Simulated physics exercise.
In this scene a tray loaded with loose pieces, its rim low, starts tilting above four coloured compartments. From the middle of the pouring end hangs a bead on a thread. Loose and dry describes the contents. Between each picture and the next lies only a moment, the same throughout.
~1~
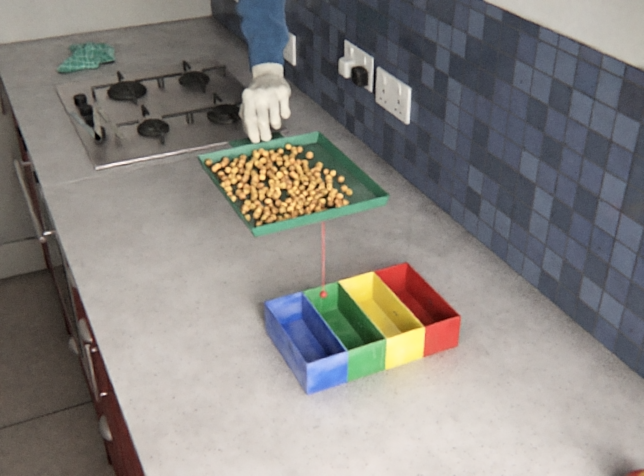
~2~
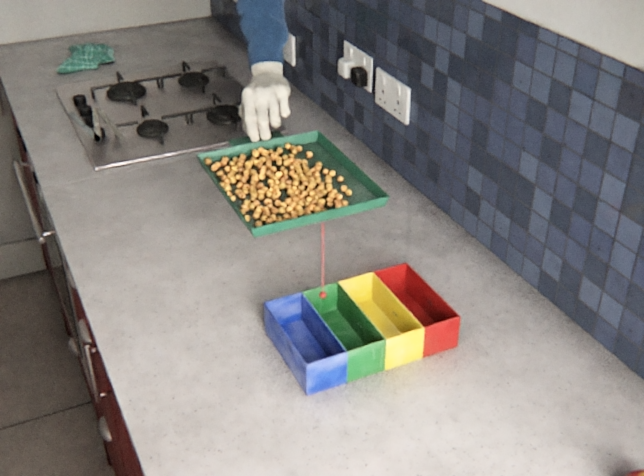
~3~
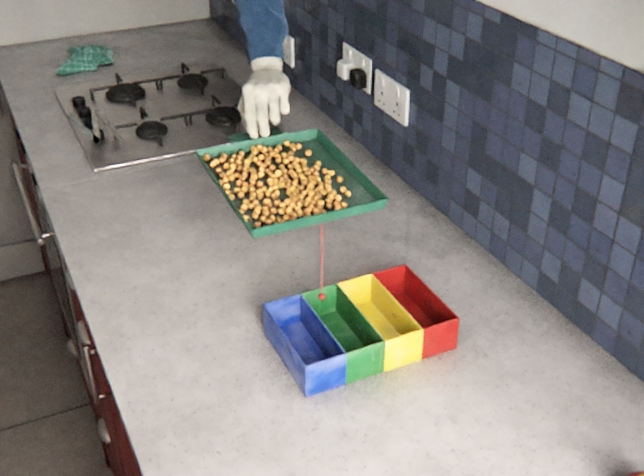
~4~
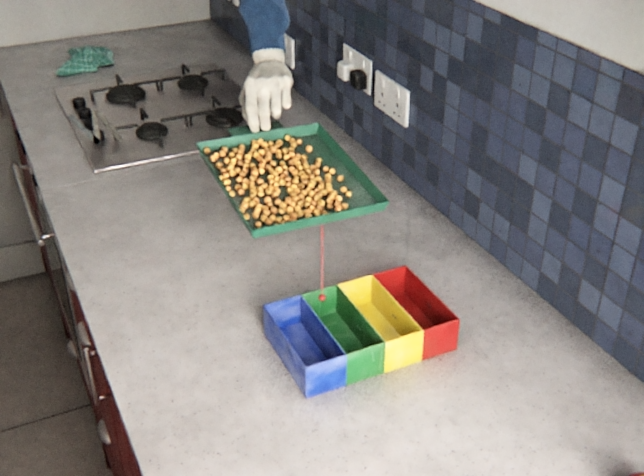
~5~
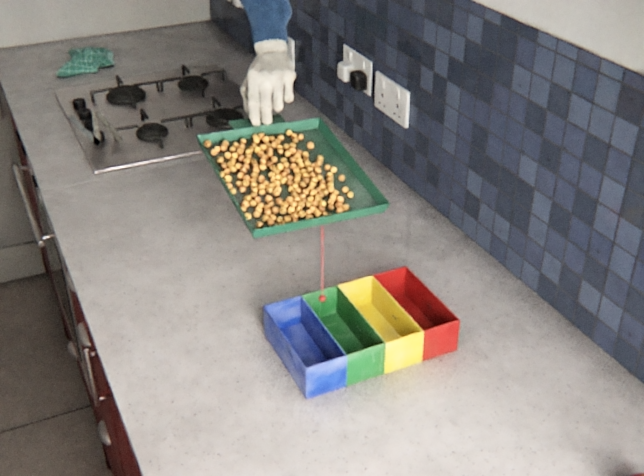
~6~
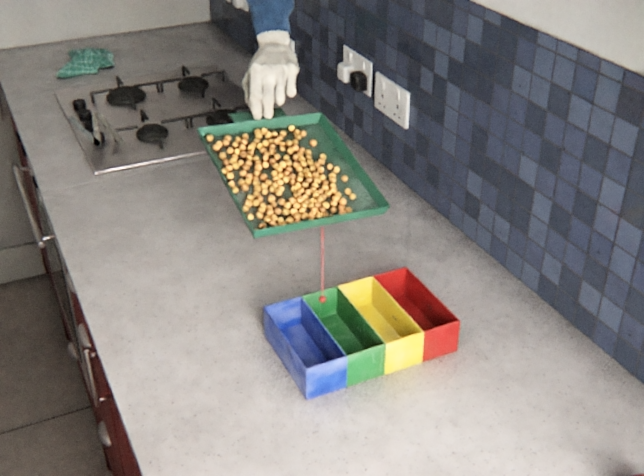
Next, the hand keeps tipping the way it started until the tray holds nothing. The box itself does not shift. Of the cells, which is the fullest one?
The yellow one.
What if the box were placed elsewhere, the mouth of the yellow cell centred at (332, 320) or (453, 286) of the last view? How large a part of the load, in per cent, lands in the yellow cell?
It comes to roughly 20 per cent in one try and roughly 0 per cent in the next.
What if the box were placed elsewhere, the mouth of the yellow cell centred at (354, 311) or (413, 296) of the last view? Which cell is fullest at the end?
Run one gives the red one; run two gives the green cell.
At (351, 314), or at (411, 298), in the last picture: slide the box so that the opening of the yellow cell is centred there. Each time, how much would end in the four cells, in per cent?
First placement near 80 percent, second near 90 percent.
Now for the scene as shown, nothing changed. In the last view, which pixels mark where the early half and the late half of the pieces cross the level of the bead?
Points: About (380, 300), then about (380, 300).
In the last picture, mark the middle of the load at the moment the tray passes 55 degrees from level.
The centre of the load shows up near (335, 199) in the last view.
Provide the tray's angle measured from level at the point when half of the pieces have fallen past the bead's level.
A tilt of roughly 80°.
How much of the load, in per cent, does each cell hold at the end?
Final shares - blue cell 10 percent, green cell 20 percent, yellow cell 50 percent, red cell 20 percent.
Soon after the last picture, tray tipped steeply; nearly all on the tray; a stray few in the yellow cell; a stray few in the red cell; a stray few in the green cell; a stray few falling or outside the box.
A little later, tray tipped right over; a small part on the tray; about a third in the yellow cell; about a quarter in the red cell; a small part in the green cell; a small part in the blue cell; about a quarter falling or outside the box.
Later still, tray tipped past a quarter turn; about half in the yellow cell; about a quarter in the red cell; about a quarter in the green cell; a small part in the blue cell; a small part falling or outside the box.
By the end, tray tipped past a quarter turn; about half in the yellow cell; about a quarter in the red cell; about a quarter in the green cell; a small part in the blue cell; a small part outside the box.
